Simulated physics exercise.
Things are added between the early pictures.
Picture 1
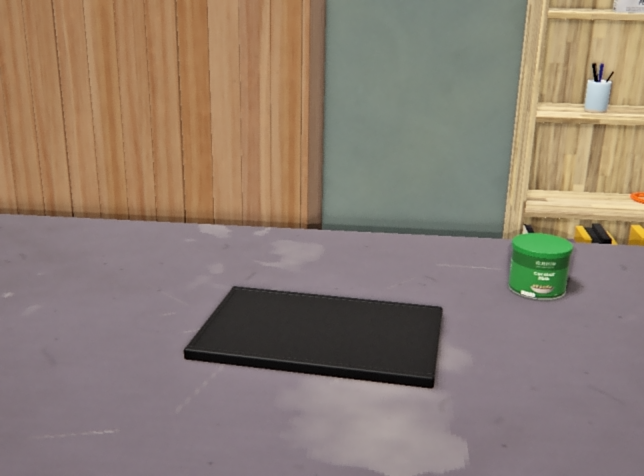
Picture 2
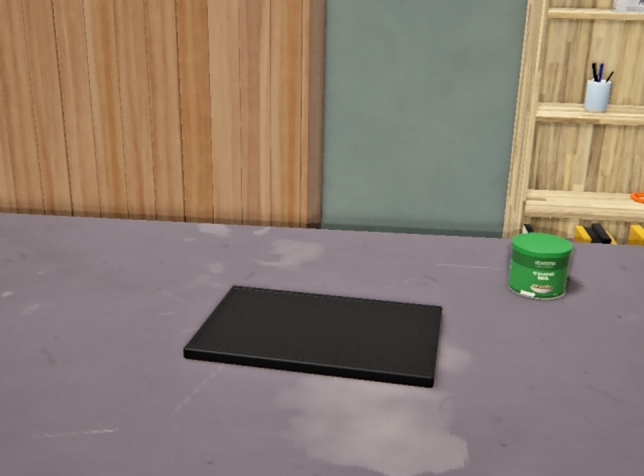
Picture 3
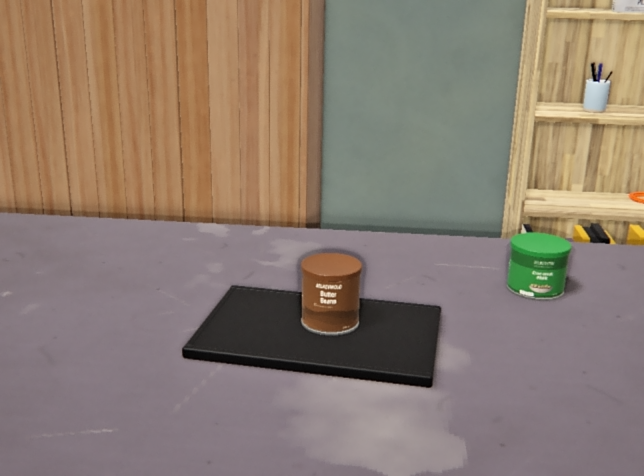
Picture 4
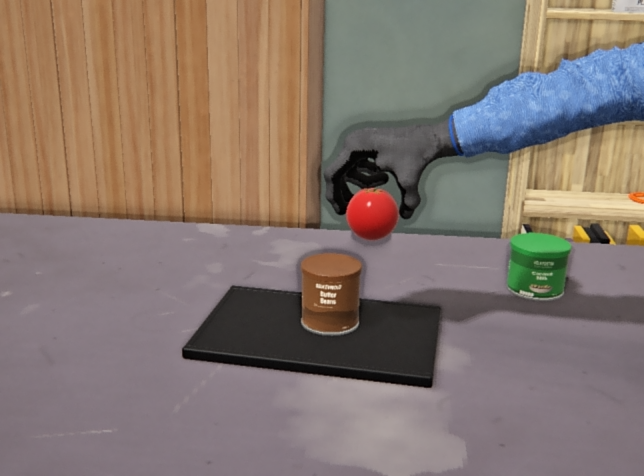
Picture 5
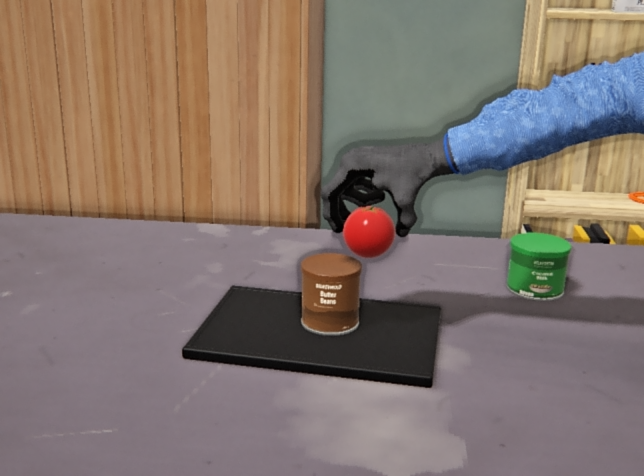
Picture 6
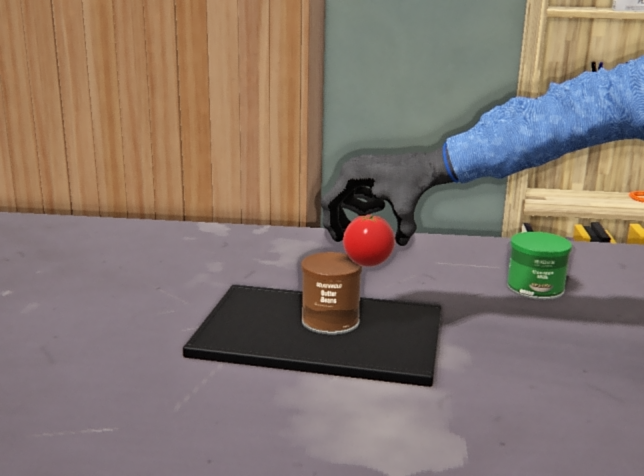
A brown tin appeared on the black tray beside a green tub, and then a gloved hand in a blue sleeve lowered a red tomato slightly, down to the tin's upper right edge.
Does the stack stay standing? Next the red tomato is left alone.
No.
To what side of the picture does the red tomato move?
It heads rightwards.
Then, 0.40 s after the last picture, red tomato rolled a little near (390, 262).
Then, 0.50 s after the last picture, red tomato now fallen.
At rest, fallen, red tomato; the other 3 in place. Seen from the same camera at the end, red tomato near (410, 303). The pile loses its balance.
